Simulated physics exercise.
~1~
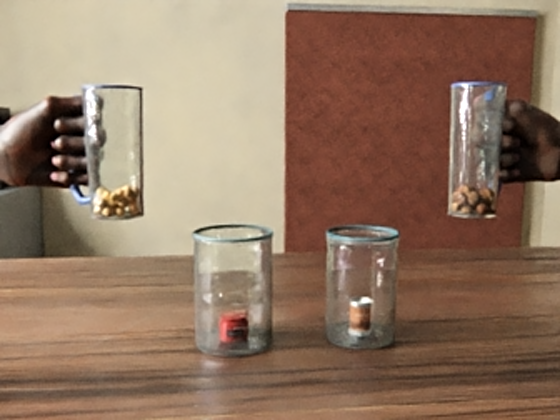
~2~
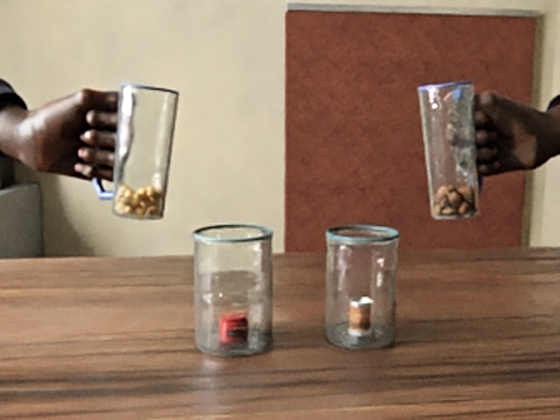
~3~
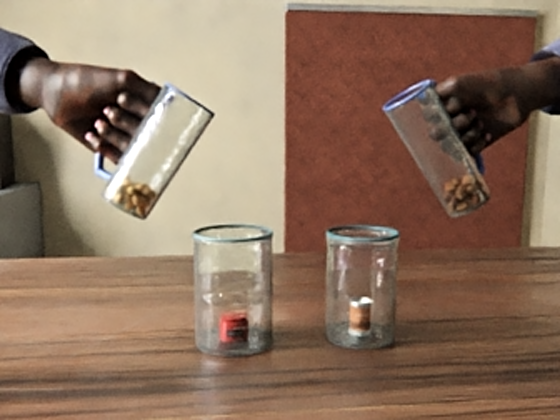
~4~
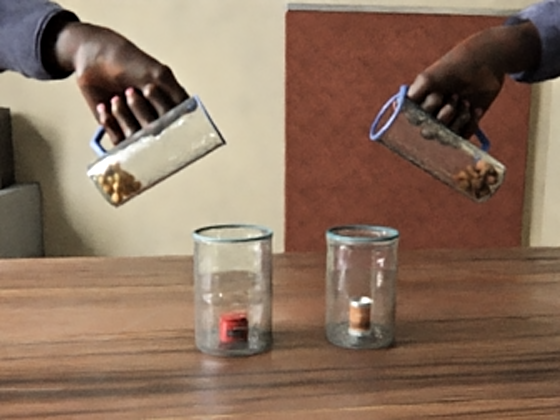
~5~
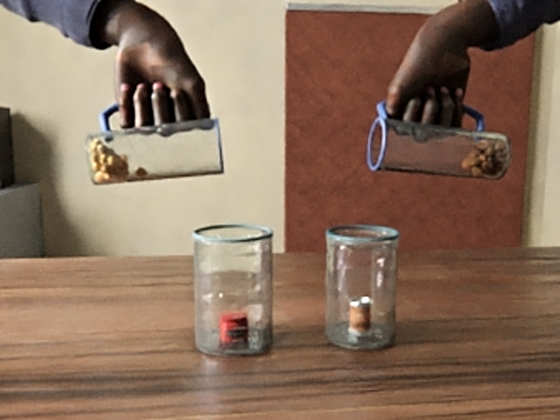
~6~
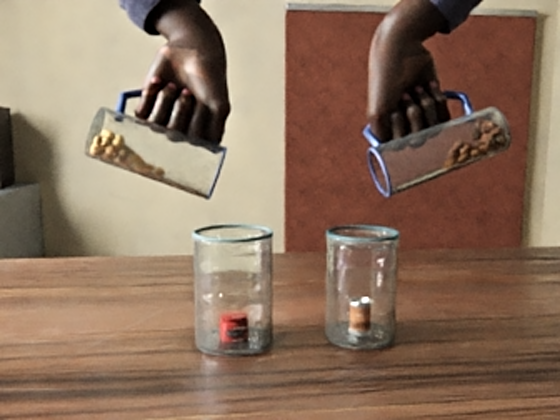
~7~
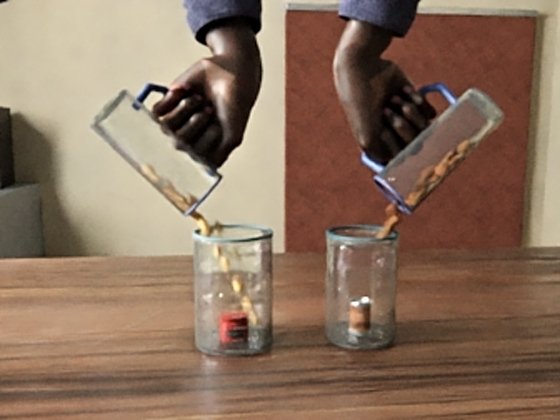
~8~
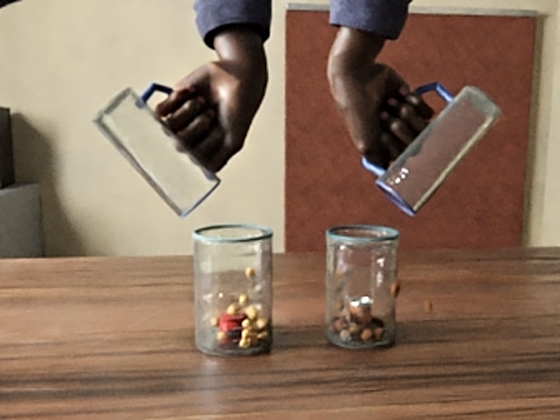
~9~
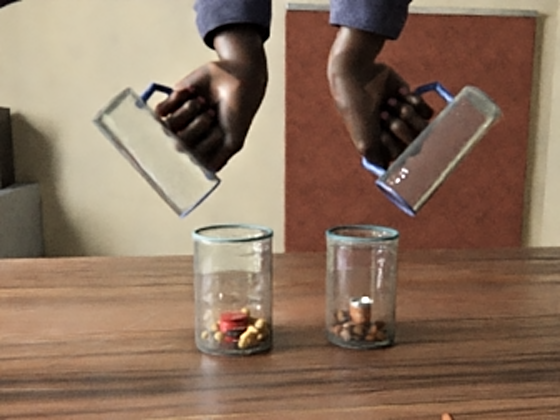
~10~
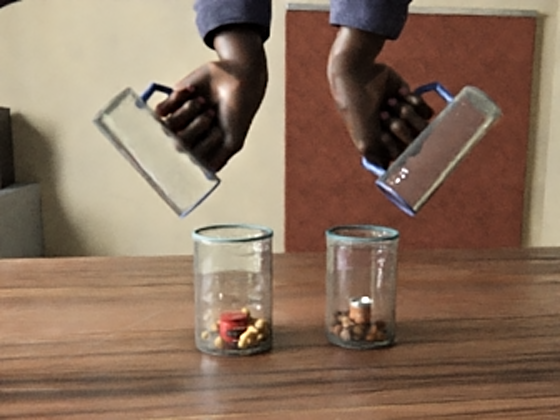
On a wooden table, two hands tip clear cups of small yellowish and brown pieces into two glass containers, each holding a small object; the pieces tumble in, a few on the right spill outside, and both objects remain visible among the shallow fill.
